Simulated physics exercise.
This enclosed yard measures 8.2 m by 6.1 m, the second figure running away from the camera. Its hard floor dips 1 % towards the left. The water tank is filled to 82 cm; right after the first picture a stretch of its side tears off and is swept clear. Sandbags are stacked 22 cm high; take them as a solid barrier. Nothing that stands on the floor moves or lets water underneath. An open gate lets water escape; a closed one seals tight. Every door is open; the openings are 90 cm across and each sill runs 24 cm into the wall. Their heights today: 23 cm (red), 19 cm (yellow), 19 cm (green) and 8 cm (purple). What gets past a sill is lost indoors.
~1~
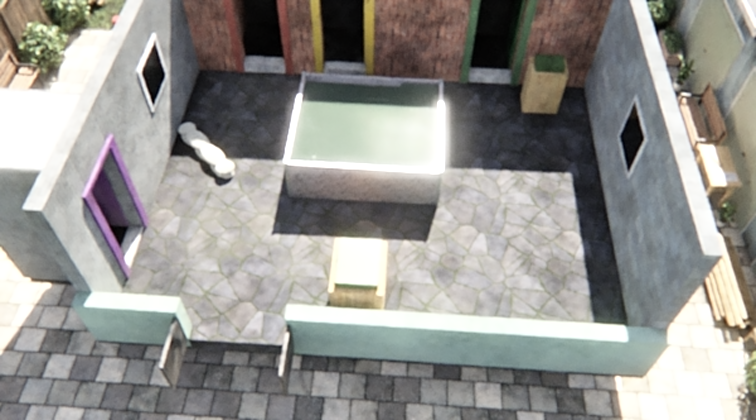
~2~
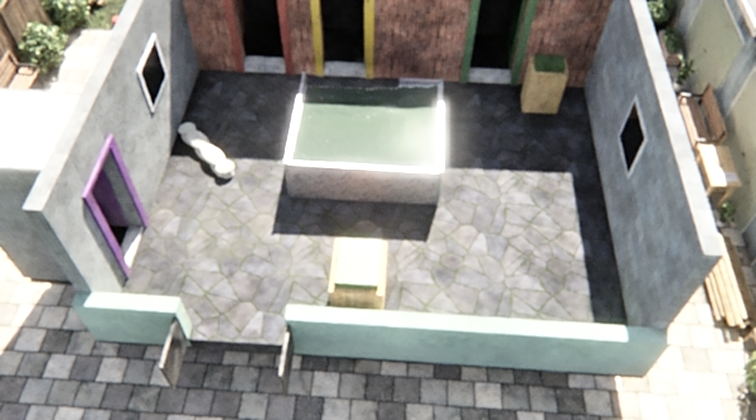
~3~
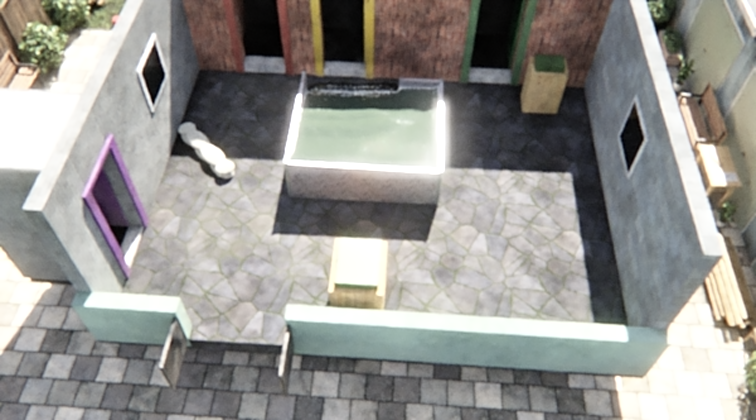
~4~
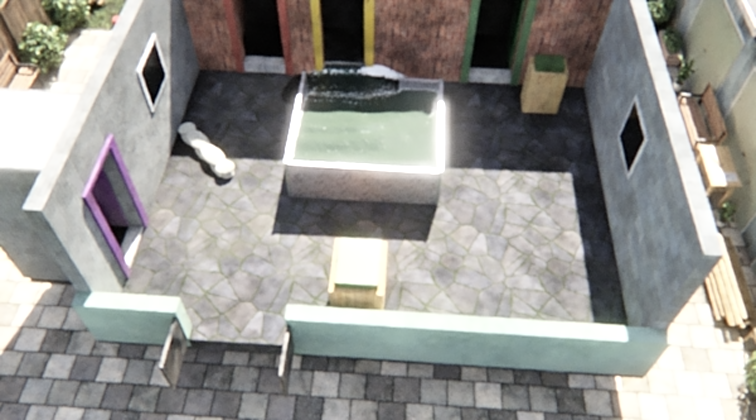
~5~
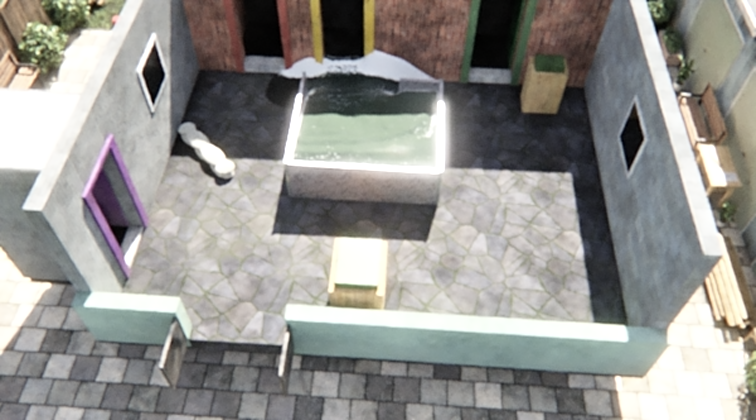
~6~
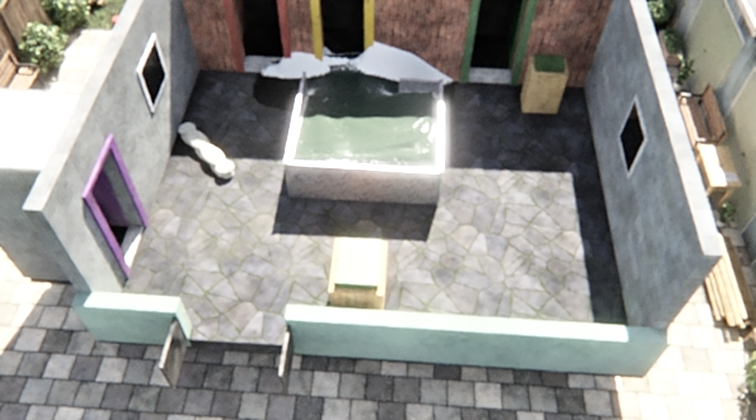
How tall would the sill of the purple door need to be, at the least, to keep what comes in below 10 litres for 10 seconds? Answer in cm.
Some 6 cm above the ground.
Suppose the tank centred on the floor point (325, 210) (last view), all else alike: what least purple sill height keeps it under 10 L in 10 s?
Some 11.0 cm.
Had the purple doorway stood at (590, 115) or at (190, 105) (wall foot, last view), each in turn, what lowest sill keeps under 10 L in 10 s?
About 9.0 and 34 cm.
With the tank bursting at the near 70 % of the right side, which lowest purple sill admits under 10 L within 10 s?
Then roughly 12.5 cm.
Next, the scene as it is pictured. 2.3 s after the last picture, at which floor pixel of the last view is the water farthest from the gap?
At about (609, 246).
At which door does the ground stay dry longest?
It is the purple one.
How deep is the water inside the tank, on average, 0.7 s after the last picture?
About 51 cm.
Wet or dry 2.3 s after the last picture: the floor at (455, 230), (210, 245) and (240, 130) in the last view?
In turn: Still dry, still dry, flooded.
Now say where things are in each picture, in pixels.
The water tank at (368, 123) is whole and still, 82 cm deep; the purple door at (120, 213) is dry, in the first frame.
The front is at a hidden place, 0.3 m from the gap on the far side; 0.5 m2 of floor is wet, 82 cm left at the back, in the second frame.
Water pours out on the far side and has run 0.9 m, to a hidden place; about 14 cm deep outside, 82 cm at the back, in the third frame.
The gap is on the far side, the front 1.2 m out at (334, 66); the back of the water tank holds 82 cm, in the fourth frame.
Water pours out on the far side and has run 1.3 m, to (278, 74); about 18 cm deep outside, 77 cm at the back, in the fifth frame.
The front is at (261, 73), 1.6 m from the gap on the far side; 3.8 m2 of floor is wet, 69 cm left at the back; 4.2 m in a straight line remain to the purple door at (120, 213), in the sixth frame.
Then, 0.7 s after the last picture water covers 15 % of the floor, deepest (61 cm) near (324, 80); it has not reached the purple door.
Then, 2.3 s after the last picture water covers 45 % of the floor, deepest (45 cm) near (189, 128); 2 cm at the purple door, 0 litres in over its 8 cm sill.
Then, 9.3 s after the last picture water covers 95 % of the floor, deepest (16 cm) near (180, 128); 6 cm at the purple door, 2 litres in over its 8 cm sill.
At the purple door as built, the water peaked near 9 cm, 7.1 s after the last picture.
With a sill of 5 cm, 15 litres would have come in within the 10 s; with 7 cm, 4 litres. So under 10 litres takes about 6 cm.
